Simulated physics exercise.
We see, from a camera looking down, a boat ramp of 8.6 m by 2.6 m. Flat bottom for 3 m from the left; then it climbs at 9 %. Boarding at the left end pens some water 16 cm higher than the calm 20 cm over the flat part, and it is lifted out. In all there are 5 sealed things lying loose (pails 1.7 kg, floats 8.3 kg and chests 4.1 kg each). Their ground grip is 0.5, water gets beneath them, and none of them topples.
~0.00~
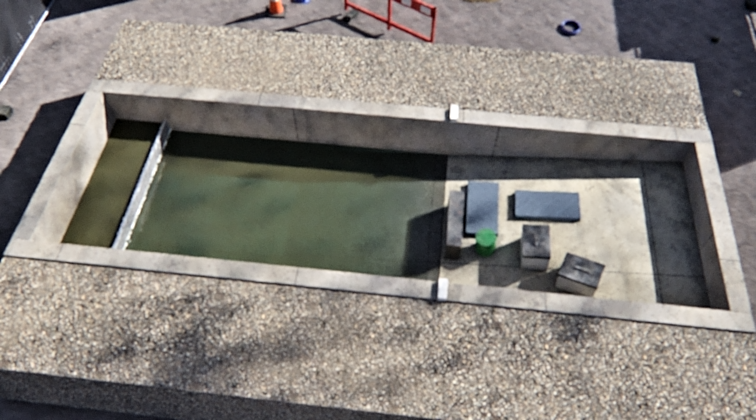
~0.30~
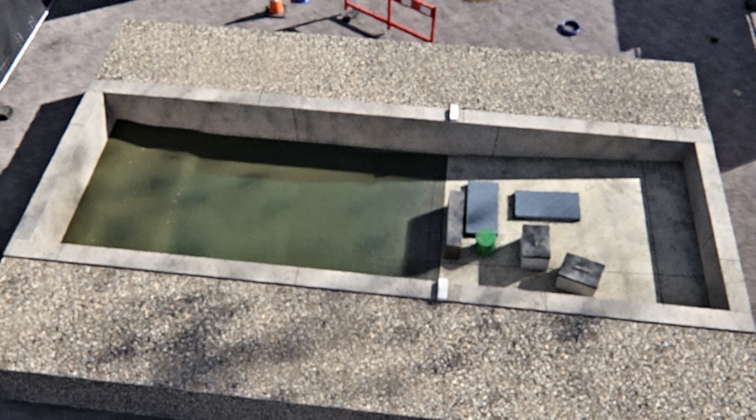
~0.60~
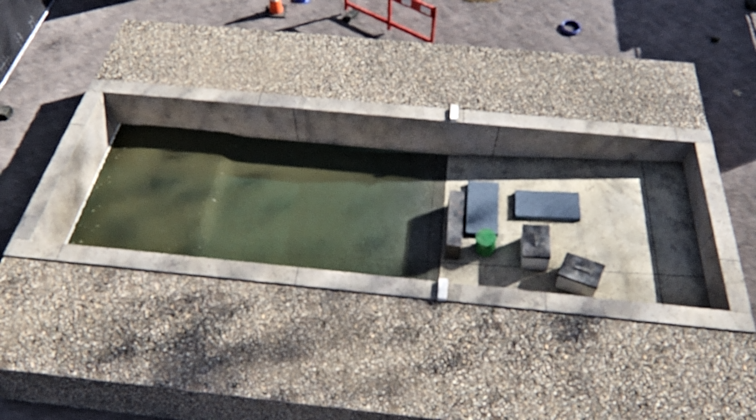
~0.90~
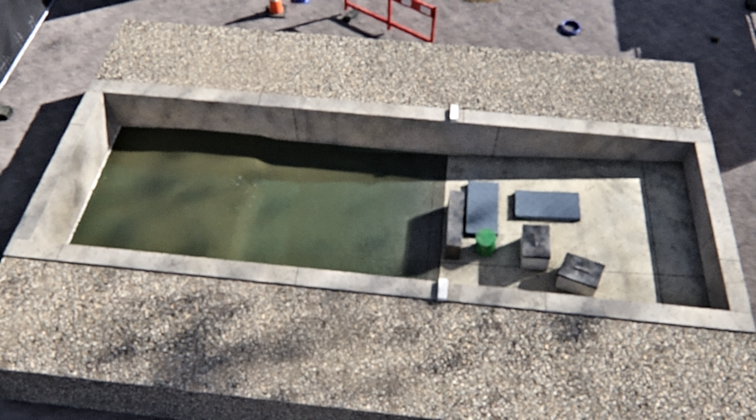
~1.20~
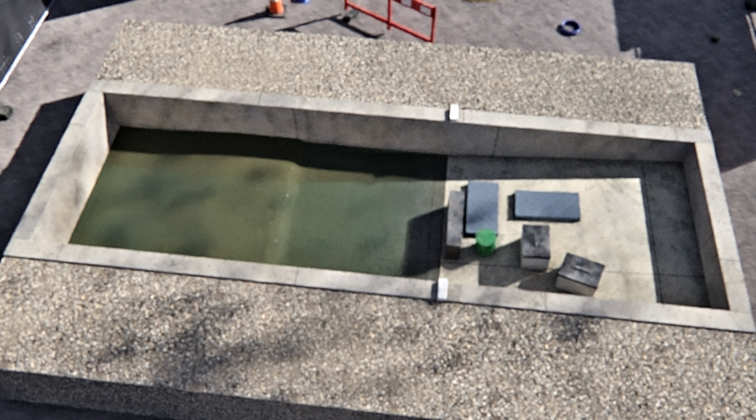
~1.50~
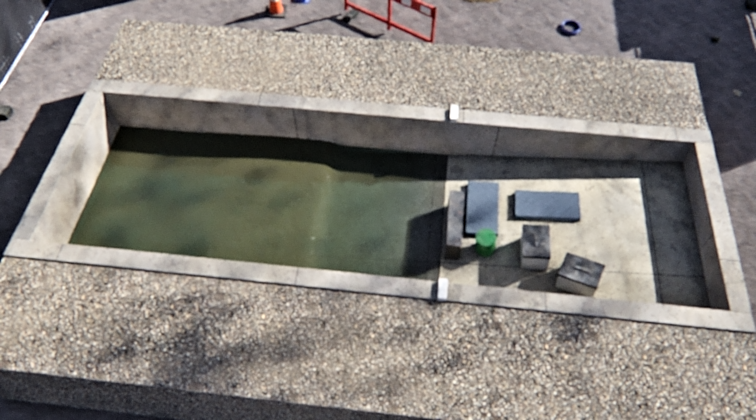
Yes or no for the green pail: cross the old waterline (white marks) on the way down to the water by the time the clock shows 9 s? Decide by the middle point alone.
My answer is that the green pail does not clear it.
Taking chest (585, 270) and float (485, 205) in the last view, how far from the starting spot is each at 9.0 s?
The first is 0 cm from its start, the second 100 cm.
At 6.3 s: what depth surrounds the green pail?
Depth: About 5 cm.
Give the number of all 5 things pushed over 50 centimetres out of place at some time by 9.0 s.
1.
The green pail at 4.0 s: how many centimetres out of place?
Shift: About 0 cm.
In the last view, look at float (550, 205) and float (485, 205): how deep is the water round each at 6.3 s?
I'd estimate 1 cm for the first and 3 cm for the second.
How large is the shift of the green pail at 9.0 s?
Measured offset: Near 40 cm.
After 2.1 s the green pail is near (488, 237), 0.0 m from its start, aground; 0 of 5 are over the mark; 0 afloat.
After 4.0 s the green pail is near (488, 237), 0.0 m from its start, aground; 0 of 5 are over the mark; 0 afloat.
After 6.3 s the green pail is near (473, 233), 0.2 m from its start, afloat; 0 of 5 are over the mark; 2 afloat.
After 9.0 s the green pail is near (471, 257), 0.4 m from its start, aground; 1 of 5 are over the mark; 0 afloat.
